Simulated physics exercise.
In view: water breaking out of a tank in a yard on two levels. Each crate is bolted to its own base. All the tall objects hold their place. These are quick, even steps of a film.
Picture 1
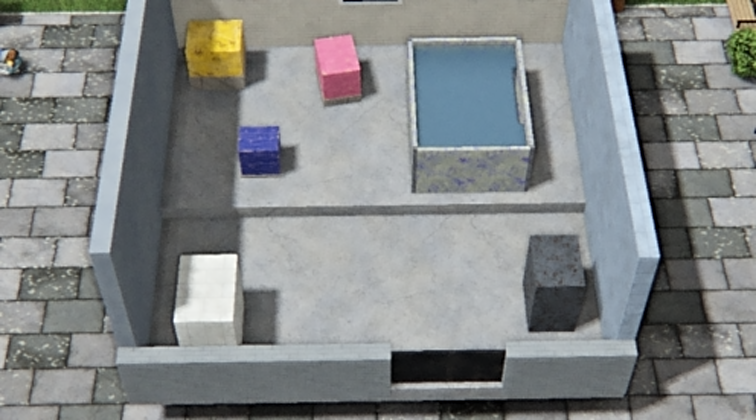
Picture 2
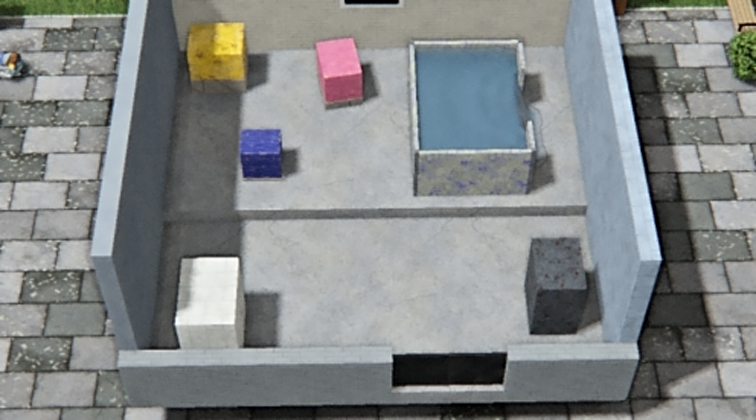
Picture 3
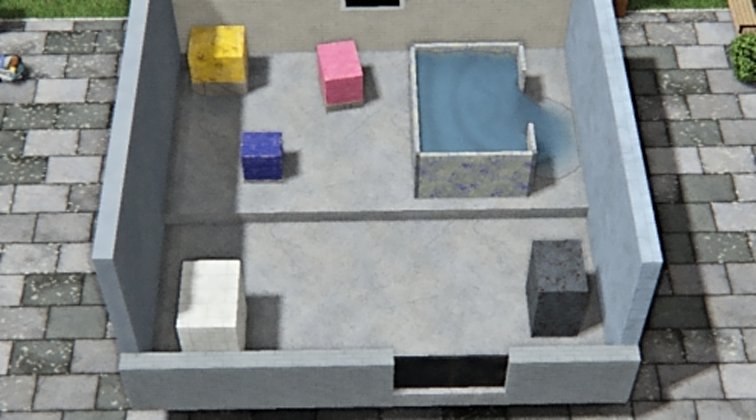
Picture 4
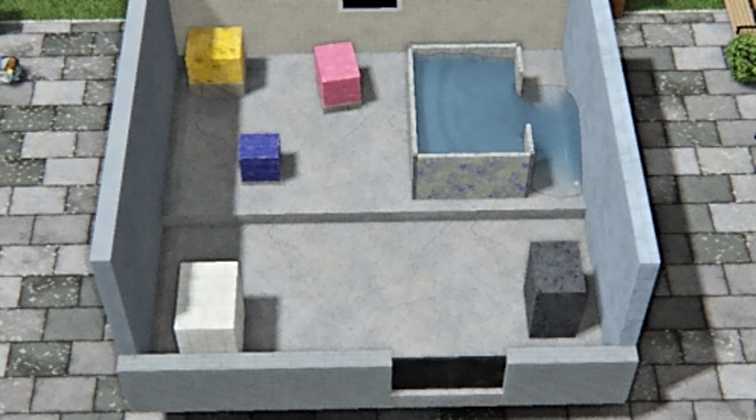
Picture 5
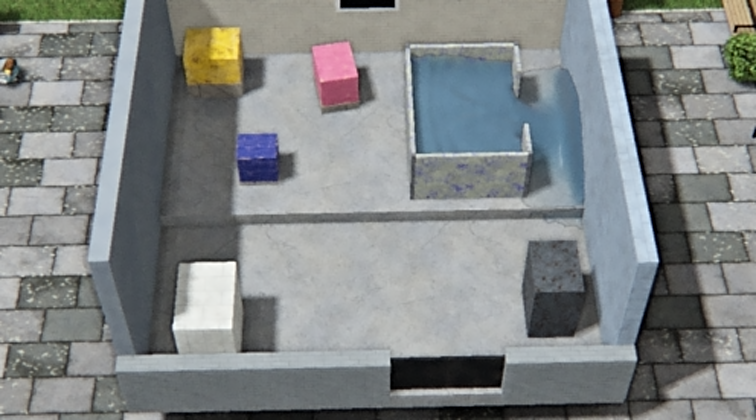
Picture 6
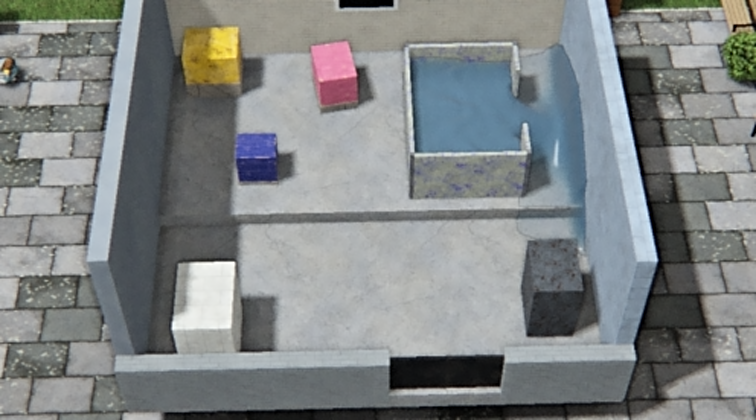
Blue water breaks through the right side of an open stone-walled tank in a walled, two-level concrete yard, seen from high above the front wall. Yellow, pink and blue blocks stand left of the tank, with a white block at lower left and a dark grey one at lower right. The water spreads to the right wall, then along it and over the step, while the blocks stay still and the view drifts very slightly.
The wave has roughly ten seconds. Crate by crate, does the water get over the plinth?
One by one: The blue crate is soaked; the yellow crate keeps dry; the pink crate is soaked.
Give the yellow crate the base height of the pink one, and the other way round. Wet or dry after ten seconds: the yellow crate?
Then: The yellow one is soaked.
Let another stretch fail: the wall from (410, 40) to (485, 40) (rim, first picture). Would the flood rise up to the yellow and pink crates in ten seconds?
My reading: The yellow one is soaked, the pink one is topped.
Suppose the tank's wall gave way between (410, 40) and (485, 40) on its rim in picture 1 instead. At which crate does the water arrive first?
That is the pink crate.
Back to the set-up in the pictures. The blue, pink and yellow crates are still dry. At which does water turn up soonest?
That is the pink crate.
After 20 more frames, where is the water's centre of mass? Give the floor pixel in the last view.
Close to (446, 166).
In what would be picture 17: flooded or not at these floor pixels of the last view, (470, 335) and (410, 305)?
In turn: Awash, covered.
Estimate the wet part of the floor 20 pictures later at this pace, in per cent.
Roughly 70 per cent.
A moment on, water covers 20 % of the floor; the blue crate not reached, the yellow crate not reached, the pink crate not reached.
Next, water covers 45 % of the floor; the blue crate not reached, the yellow crate not reached, the pink crate water round its plinth.
Then, water covers 70 % of the floor; the blue crate not reached, the yellow crate water round its plinth, the pink crate water round its plinth.
Later, water covers 95 % of the floor; the blue crate water round its plinth, the yellow crate water round its plinth, the pink crate water round its plinth.
In the end, water covers 95 % of the floor; the blue crate was topped, the yellow crate stayed above the water, the pink crate was topped.
